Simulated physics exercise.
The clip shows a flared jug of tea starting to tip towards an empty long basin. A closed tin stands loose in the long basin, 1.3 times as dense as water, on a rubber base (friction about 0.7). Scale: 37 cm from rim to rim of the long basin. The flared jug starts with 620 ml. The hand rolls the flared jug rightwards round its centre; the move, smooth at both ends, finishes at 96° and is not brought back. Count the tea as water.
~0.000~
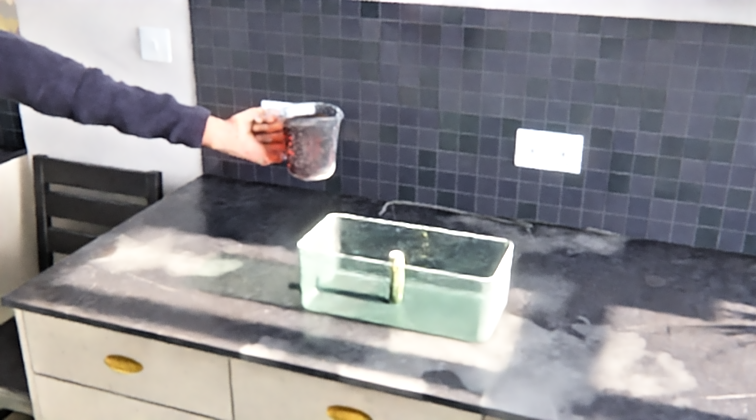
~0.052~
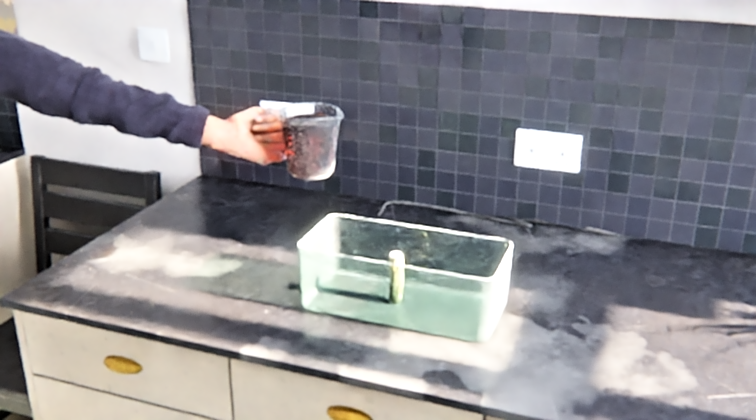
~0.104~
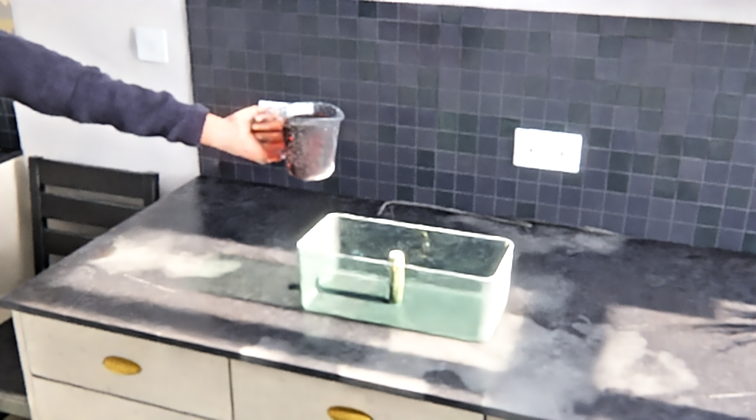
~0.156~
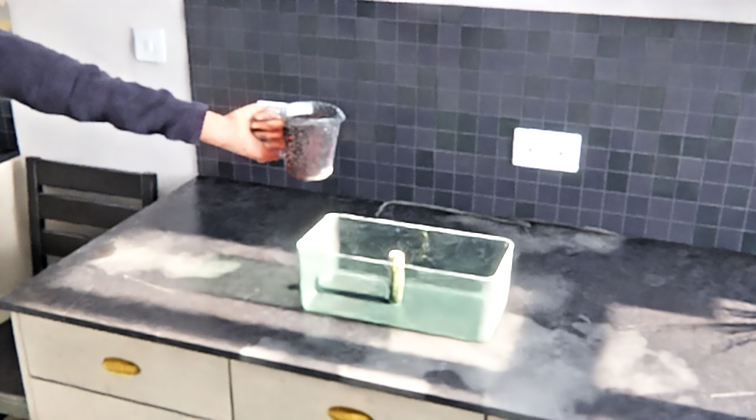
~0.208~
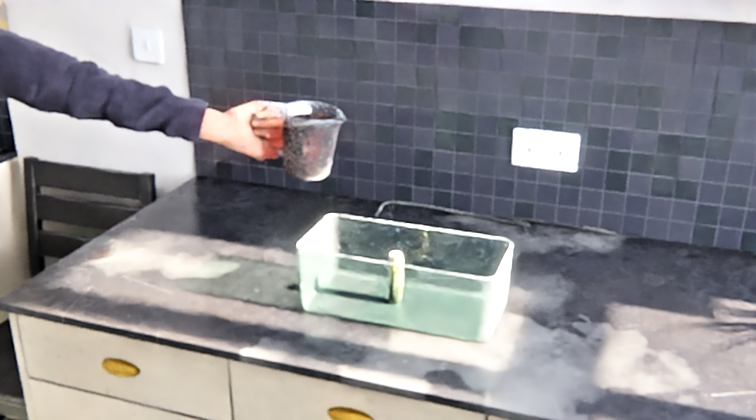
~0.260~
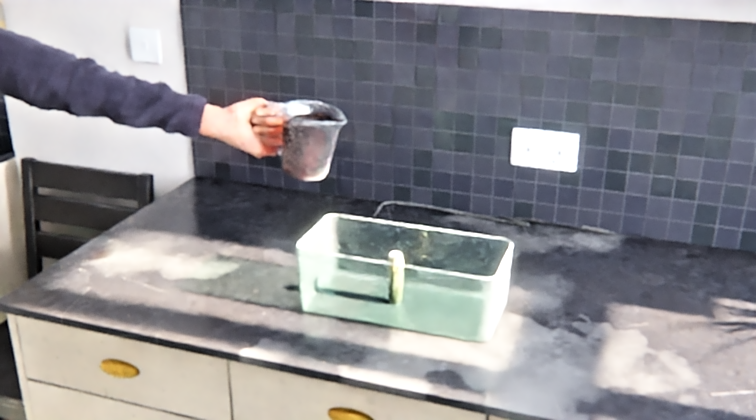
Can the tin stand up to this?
The tin falls.
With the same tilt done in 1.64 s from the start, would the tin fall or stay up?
Then it topples.
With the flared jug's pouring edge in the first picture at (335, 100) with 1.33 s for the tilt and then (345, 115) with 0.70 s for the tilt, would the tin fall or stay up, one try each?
First it falls; then it falls.
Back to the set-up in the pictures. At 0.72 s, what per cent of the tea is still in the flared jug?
Near 82 in a hundred.
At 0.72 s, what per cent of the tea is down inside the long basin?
Near 3 in a hundred.
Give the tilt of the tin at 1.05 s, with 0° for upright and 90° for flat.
It is at some 5°.
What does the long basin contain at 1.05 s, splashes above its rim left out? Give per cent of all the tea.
Near 42 in a hundred.
By 0.72 s the tilt is 57° and 83 per cent is still to pour; the tin stands where it began.
By 1.05 s the tilt is 89° and 35 per cent is still to pour; the tin stands where it began.
By 1.40 s the tilt is 96° and 4 per cent is still to pour; the tin lies on its side.
By 1.78 s the tilt is 96° and 0 per cent is still to pour; the tin lies on its side.
At rest the tin lies on its side.
